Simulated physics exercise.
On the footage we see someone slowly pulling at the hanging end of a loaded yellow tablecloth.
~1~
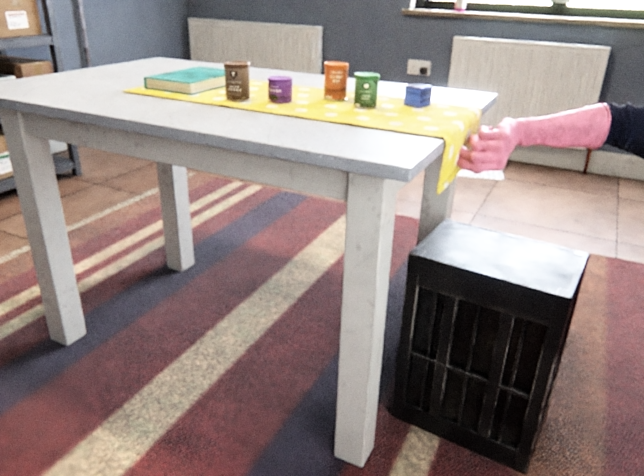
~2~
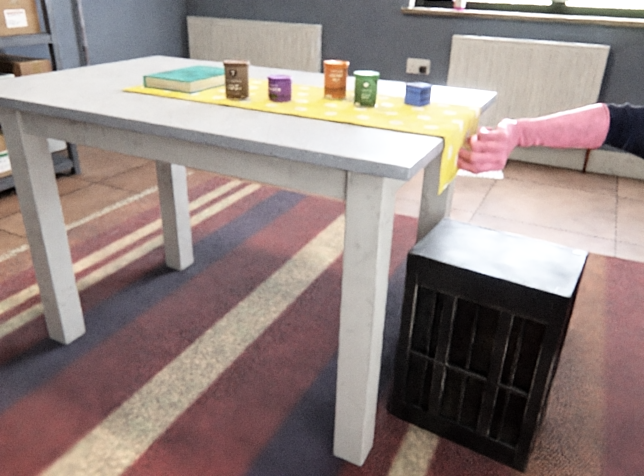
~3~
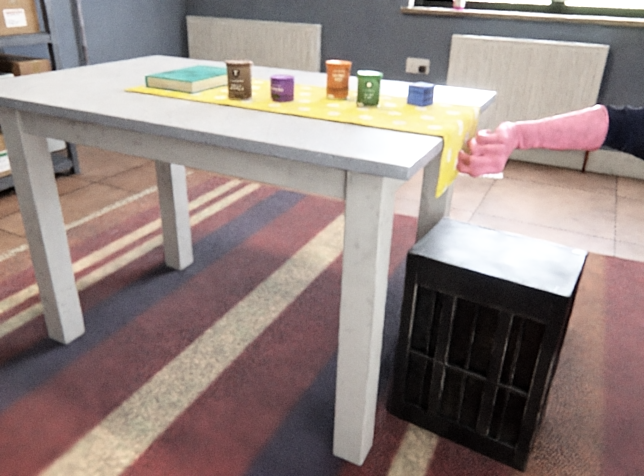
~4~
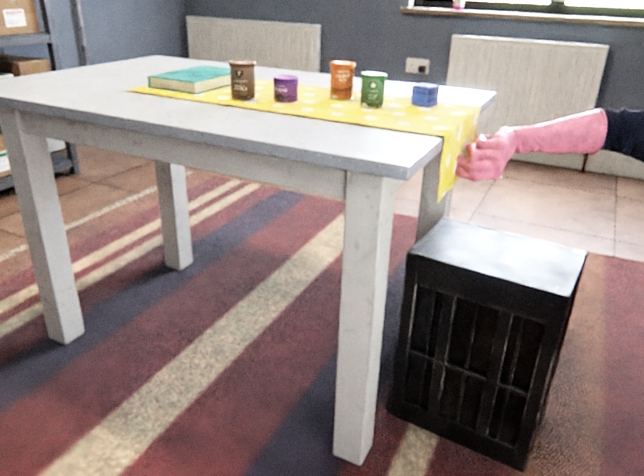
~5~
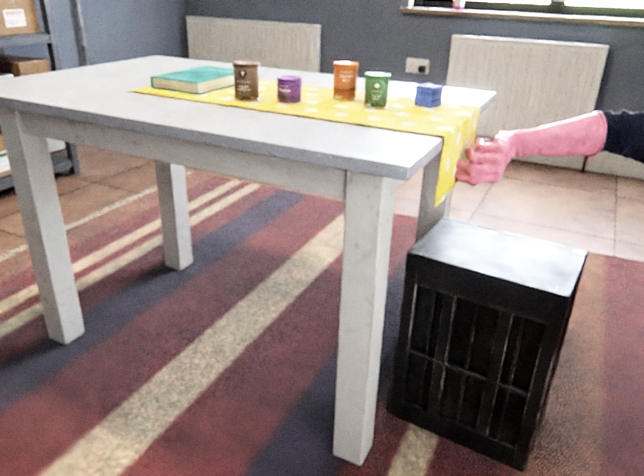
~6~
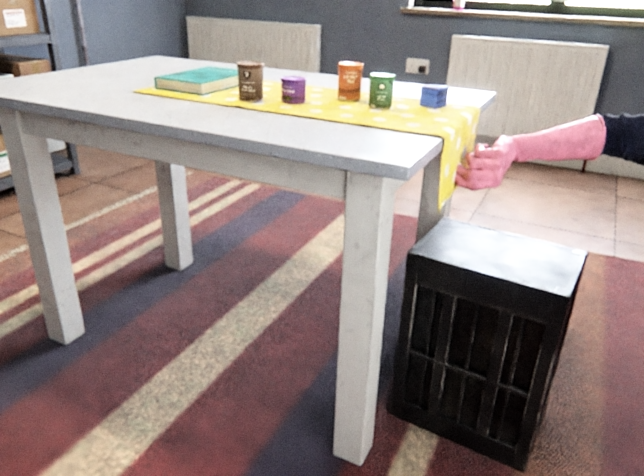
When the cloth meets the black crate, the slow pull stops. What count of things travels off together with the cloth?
My prediction: One will come off.
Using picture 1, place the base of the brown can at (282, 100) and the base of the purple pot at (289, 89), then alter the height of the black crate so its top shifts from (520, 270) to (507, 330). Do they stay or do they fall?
Observed: Brown can remains seated; purple pot remains seated.
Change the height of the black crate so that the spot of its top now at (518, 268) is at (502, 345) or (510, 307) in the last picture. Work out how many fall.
Respectively 3 and 2.
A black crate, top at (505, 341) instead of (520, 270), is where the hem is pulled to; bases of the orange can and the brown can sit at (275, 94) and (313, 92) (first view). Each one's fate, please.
First the orange can: It is still up there. Then the brown can: It is still up there.
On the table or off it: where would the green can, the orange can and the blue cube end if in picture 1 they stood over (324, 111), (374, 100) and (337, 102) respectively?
The green can holds on; the orange can keeps its place on top; the blue cube keeps its place on top.
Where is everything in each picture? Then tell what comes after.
Hem (438, 195); blue cube (419, 86); green can (367, 74); orange can (336, 63); purple pot (280, 78); brown can (237, 63); top of the crate (520, 270), in the first frame.
Hem (439, 195); blue cube (419, 84), in the second frame.
Hem (436, 198); green can (370, 73), in the third frame.
Hem (437, 203); orange can (343, 63); top of the crate (518, 268), in the fourth frame.
Hem (435, 207); purple pot (289, 77), in the fifth frame.
Hem (439, 213); blue cube (435, 86); green can (382, 74); orange can (350, 64); purple pot (294, 78); brown can (250, 63), in the sixth frame.
A little later, hem near (453, 212); all still up.
Next, hem on the crate; blue cube gone.
When it is over, hem on the crate; blue cube gone. The table loses one.
